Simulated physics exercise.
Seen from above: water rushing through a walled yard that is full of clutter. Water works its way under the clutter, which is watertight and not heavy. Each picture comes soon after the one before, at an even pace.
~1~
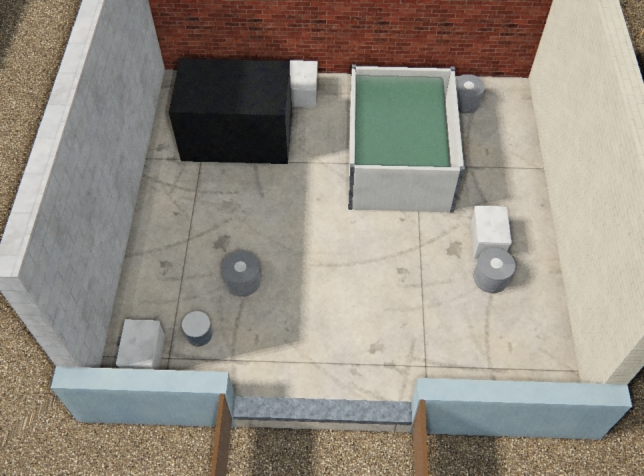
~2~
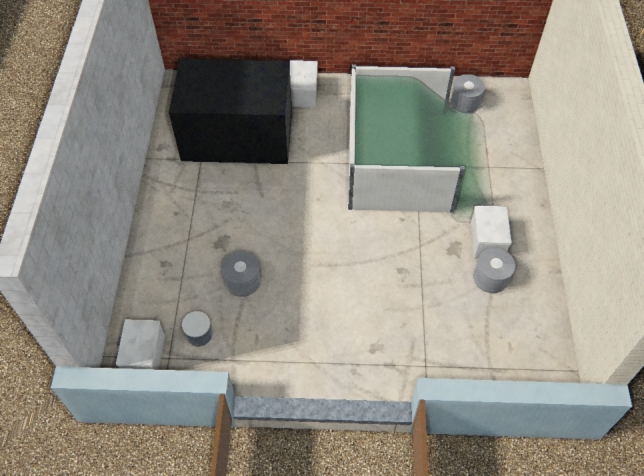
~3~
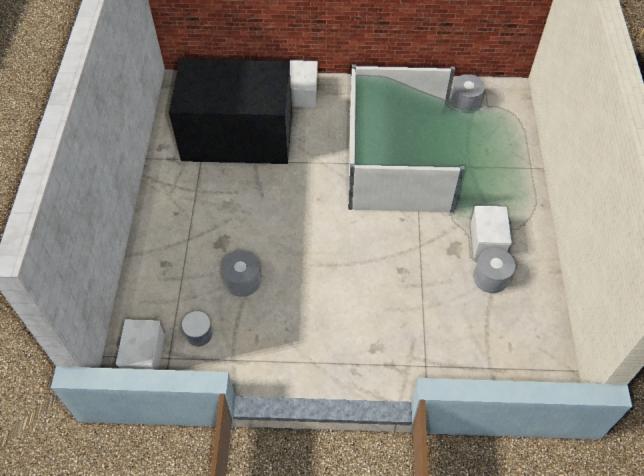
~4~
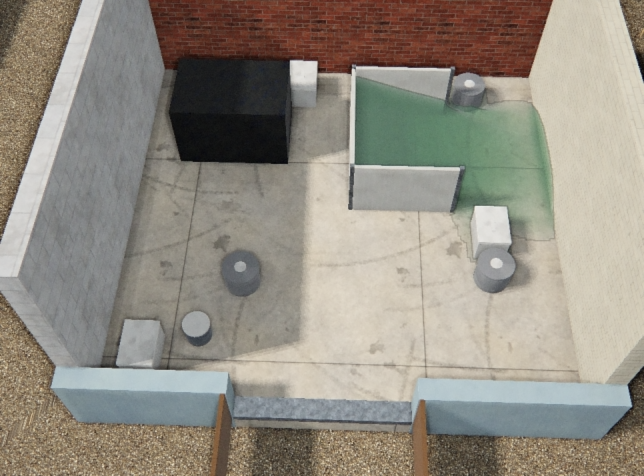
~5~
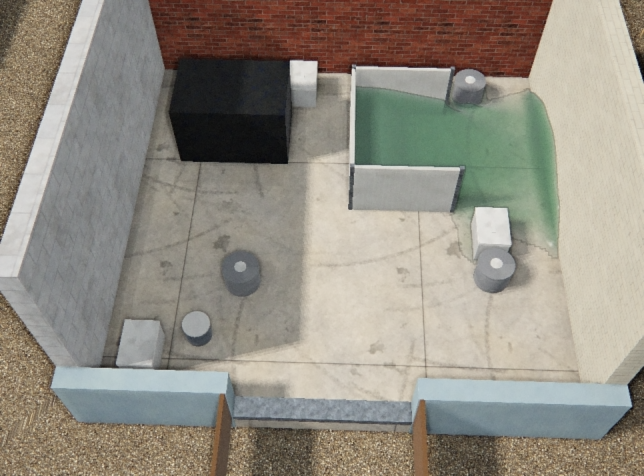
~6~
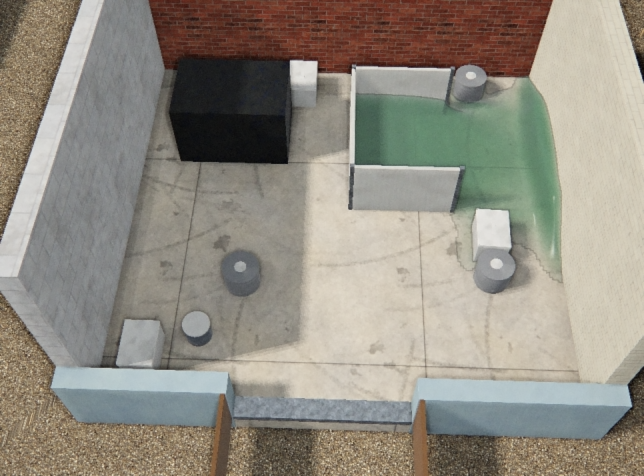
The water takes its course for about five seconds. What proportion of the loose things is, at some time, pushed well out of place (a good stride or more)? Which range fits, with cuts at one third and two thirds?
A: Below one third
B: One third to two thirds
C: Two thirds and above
Option C: Two thirds and above.
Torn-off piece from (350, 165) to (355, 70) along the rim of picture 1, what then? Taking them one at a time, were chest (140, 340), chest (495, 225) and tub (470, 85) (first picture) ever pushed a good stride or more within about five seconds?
Object by object: Displaced that much, less than that, displaced that much.
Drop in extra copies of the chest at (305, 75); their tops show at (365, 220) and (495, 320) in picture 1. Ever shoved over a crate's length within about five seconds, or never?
In sequence: Doesn't go far, travels that far.
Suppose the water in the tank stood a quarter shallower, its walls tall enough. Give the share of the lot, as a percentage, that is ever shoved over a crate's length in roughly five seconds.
I'd say somewhere about 60 percent.
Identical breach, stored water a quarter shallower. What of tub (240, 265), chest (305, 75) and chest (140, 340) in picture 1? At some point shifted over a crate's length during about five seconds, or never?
First one missed the mark, second one cleared the mark, third one missed the mark.
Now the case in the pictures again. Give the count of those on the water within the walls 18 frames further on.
Count: 1.
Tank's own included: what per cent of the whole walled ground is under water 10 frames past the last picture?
Close to 45 per cent, tank included.
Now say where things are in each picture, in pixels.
In the first frame, a tub at (469, 85), on the bottom; a chest at (493, 224) rests on the ground; 0 of 7 have shifted.
In the second frame, a tub at (469, 85), on the bottom; a chest at (493, 224), on the bottom; 0 of 7 have shifted.
In the third frame, a tub at (469, 85), on the bottom; a chest at (493, 224), on the bottom; 0 of 7 have shifted.
In the fourth frame, a tub at (470, 84), on the bottom, close to its start; a chest at (493, 224) rests on the ground; 0 of 7 have shifted.
In the fifth frame, a tub at (470, 80), on the bottom, close to its start; a chest at (493, 225), on the bottom; 1 of 7 have shifted.
In the sixth frame, a tub at (471, 76), on the bottom, close to its start; a chest at (494, 227), on the bottom, close to its start; 2 of 7 have shifted.
A moment on, 0 of 7 are well off their spots; 0 afloat.
Next, 3 of 7 are well off their spots; 0 afloat.
Later, 4 of 7 are well off their spots; 1 afloat.
In the end, 5 of 7 are well off their spots, and 5 have been at some point; 2 afloat.
